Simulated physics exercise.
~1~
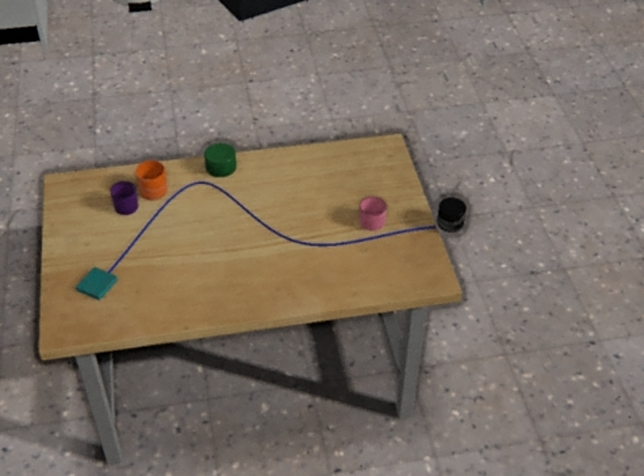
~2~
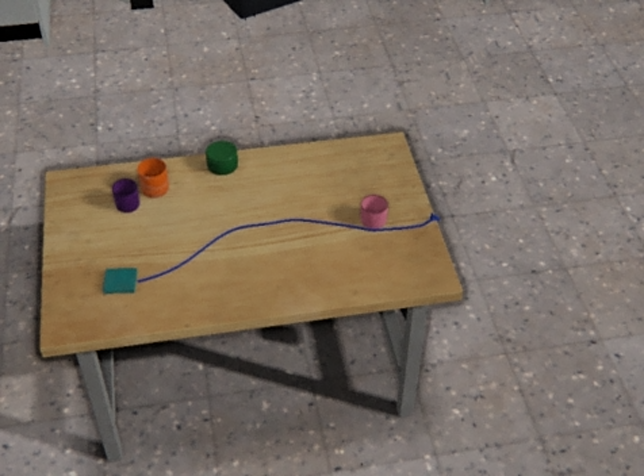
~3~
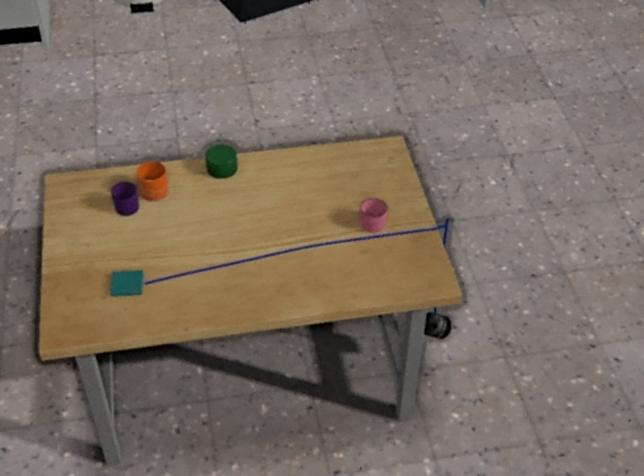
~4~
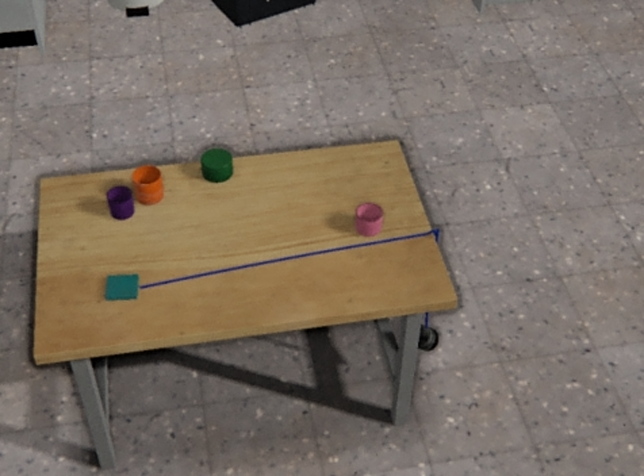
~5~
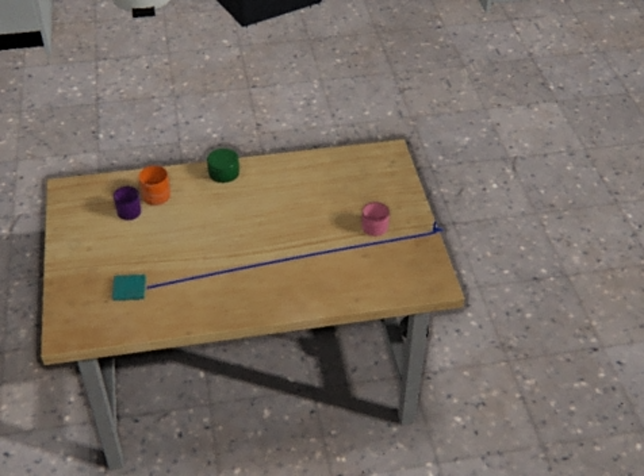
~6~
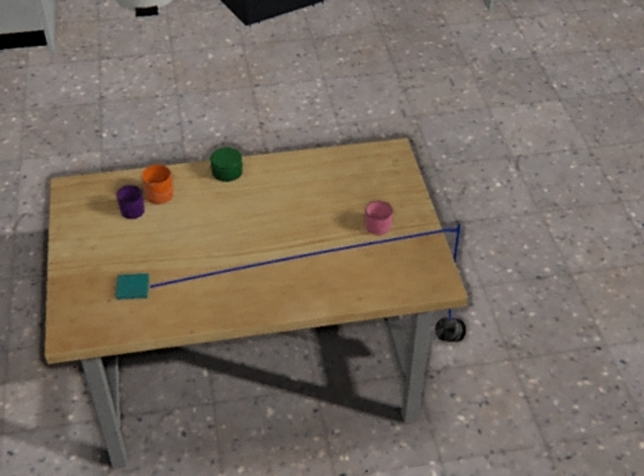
A black round object, tied by a thin blue cord to a flat teal piece on a wooden table, drops past the table's right edge. Seen from above in a gently swaying view, the table stands on a speckled tiled floor, with purple and orange cups and a green tub at the back left and a pink mug near the right. The curved cord straightens as the teal piece turns and slides slightly right. The black object then dangles below the edge, shifting a little from side to side. It ends still hanging, the cord taut and the teal piece on the tabletop.
